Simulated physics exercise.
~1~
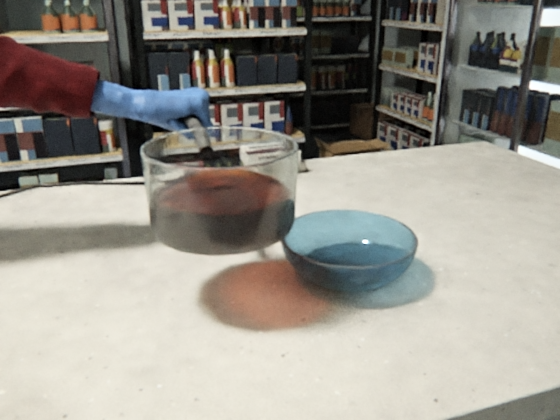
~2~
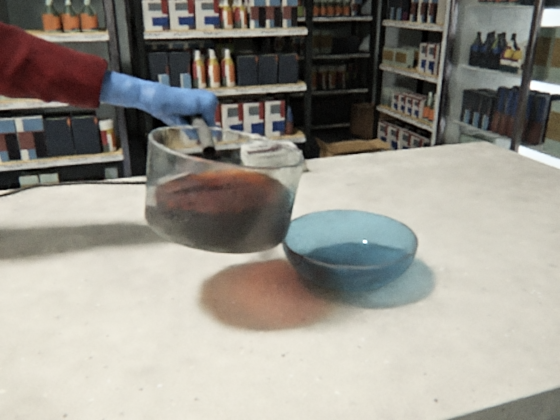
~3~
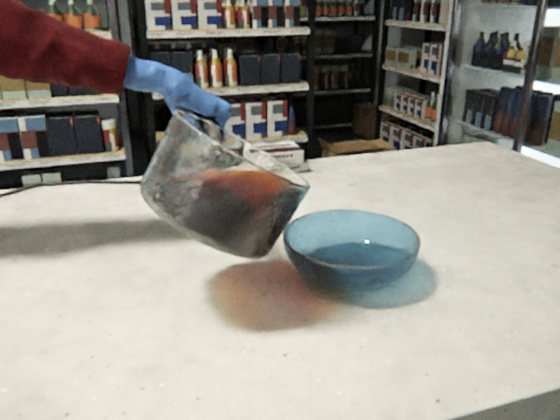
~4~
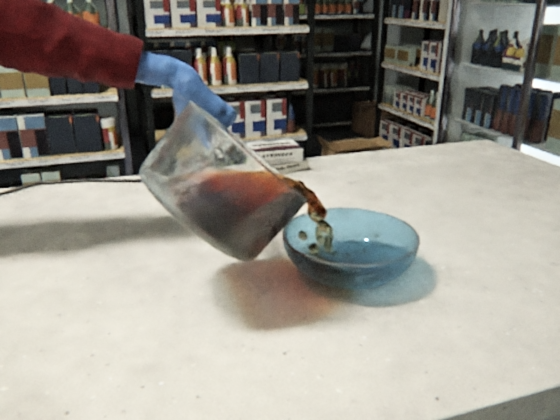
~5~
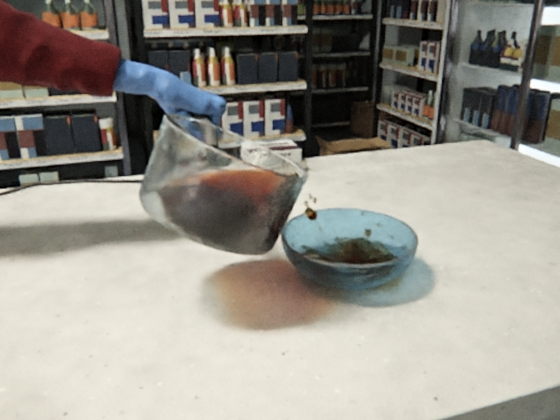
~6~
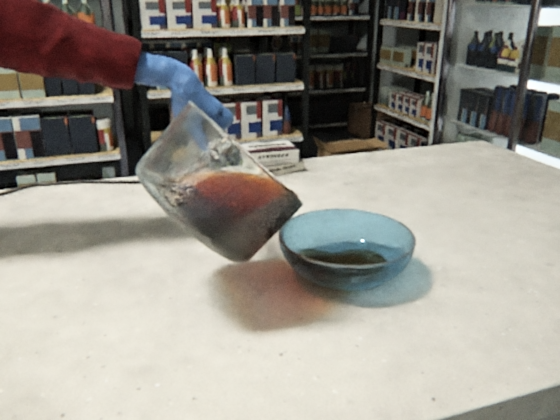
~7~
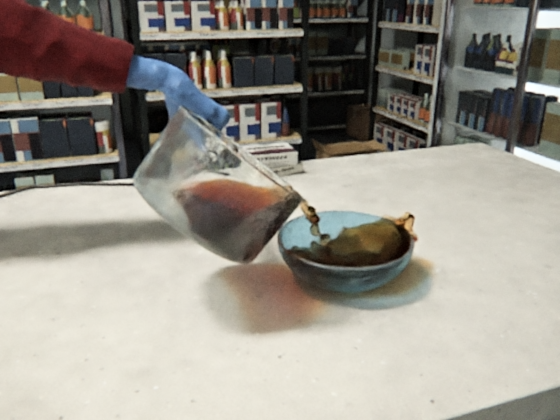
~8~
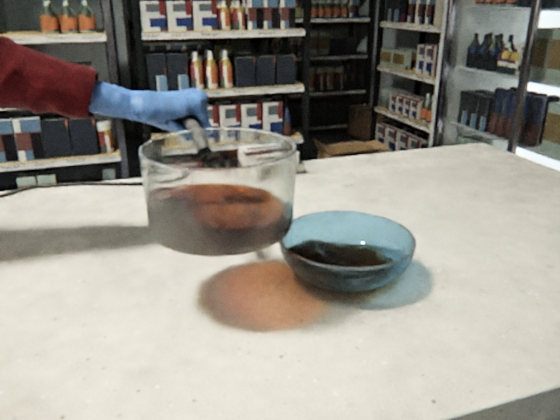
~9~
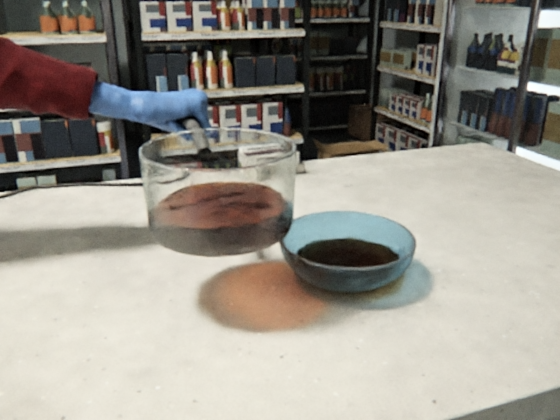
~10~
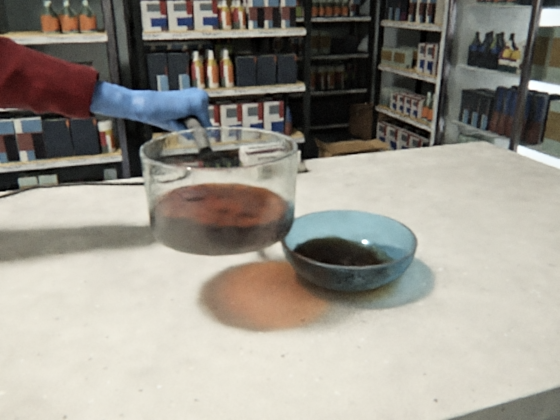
A blue-gloved hand tipped a clear pot of dark reddish-brown liquid toward a blue bowl on a pale worktop, poured some in, eased back, then poured again before leveling the pot, leaving dark liquid in the bowl and plenty still in the pot.
